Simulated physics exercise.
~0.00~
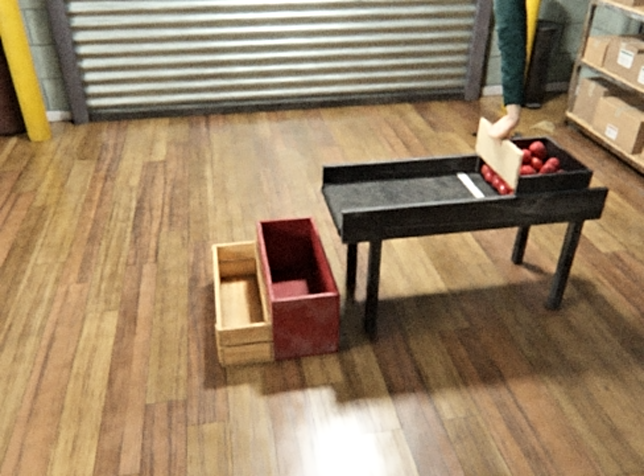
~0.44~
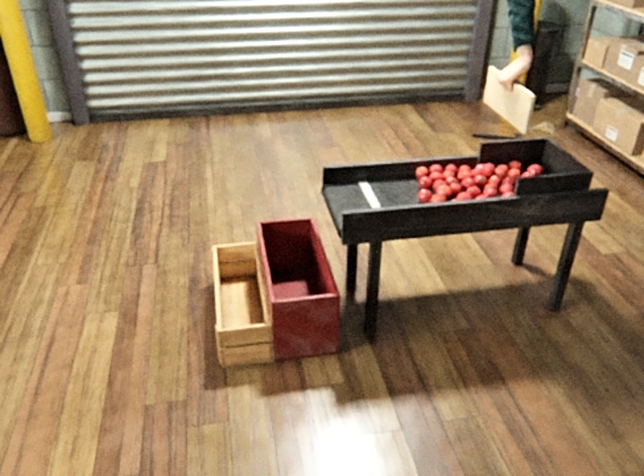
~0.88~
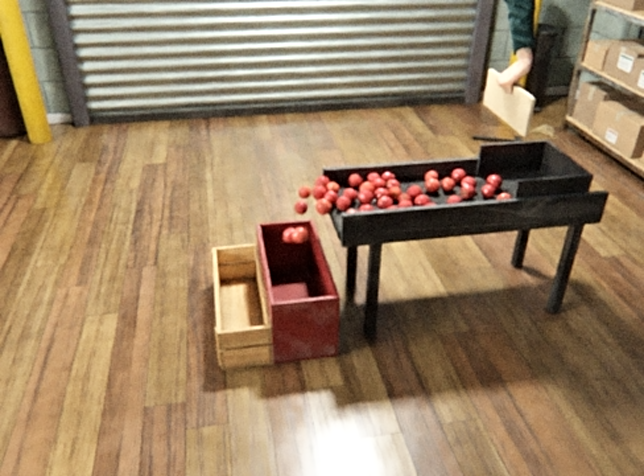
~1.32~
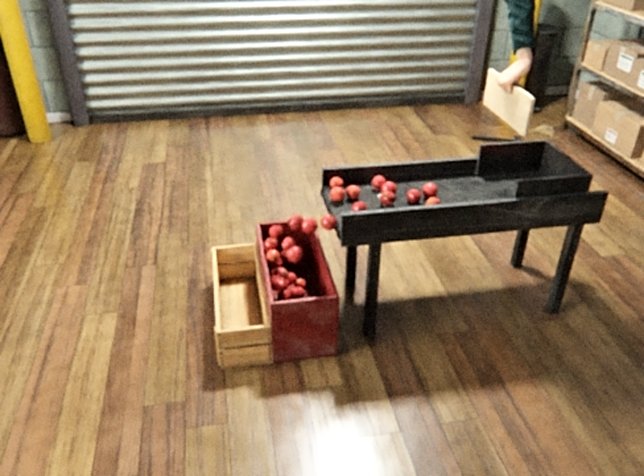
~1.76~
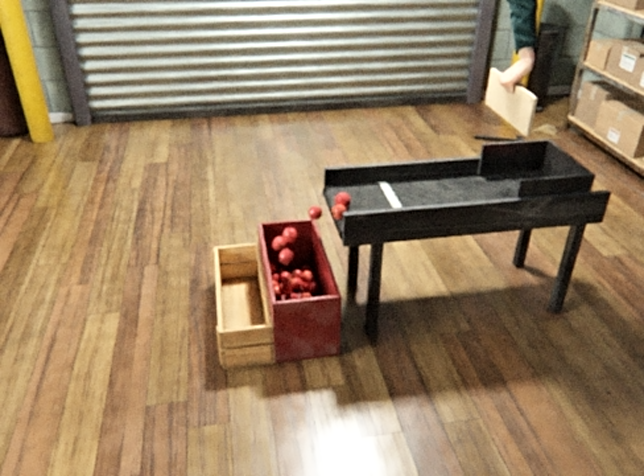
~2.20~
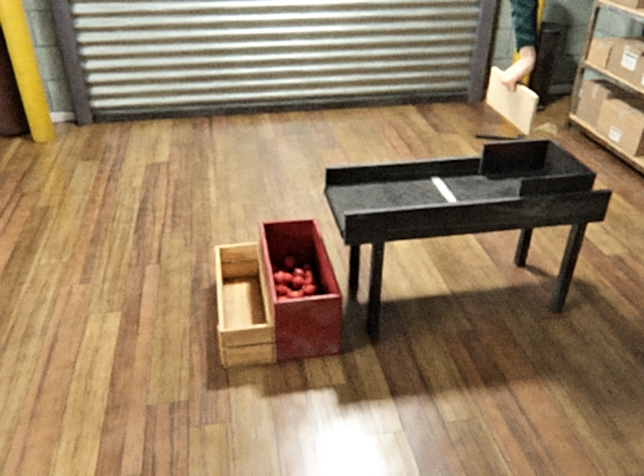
A hand in a dark green sleeve holds a pale board at a black pen full of red tomatoes, on the right end of a low black conveyor table in a warehouse, seen from above and in front by a slightly swaying camera. A red box and a light wooden tote stand on the plank floor to the left. The hand lifts the board, and the tomatoes spread leftwards along the belt, which carries a white stripe. They spill off the left end and drop into the red box. The last few follow, leaving the belt and tote empty and the tomatoes resting in the red box.
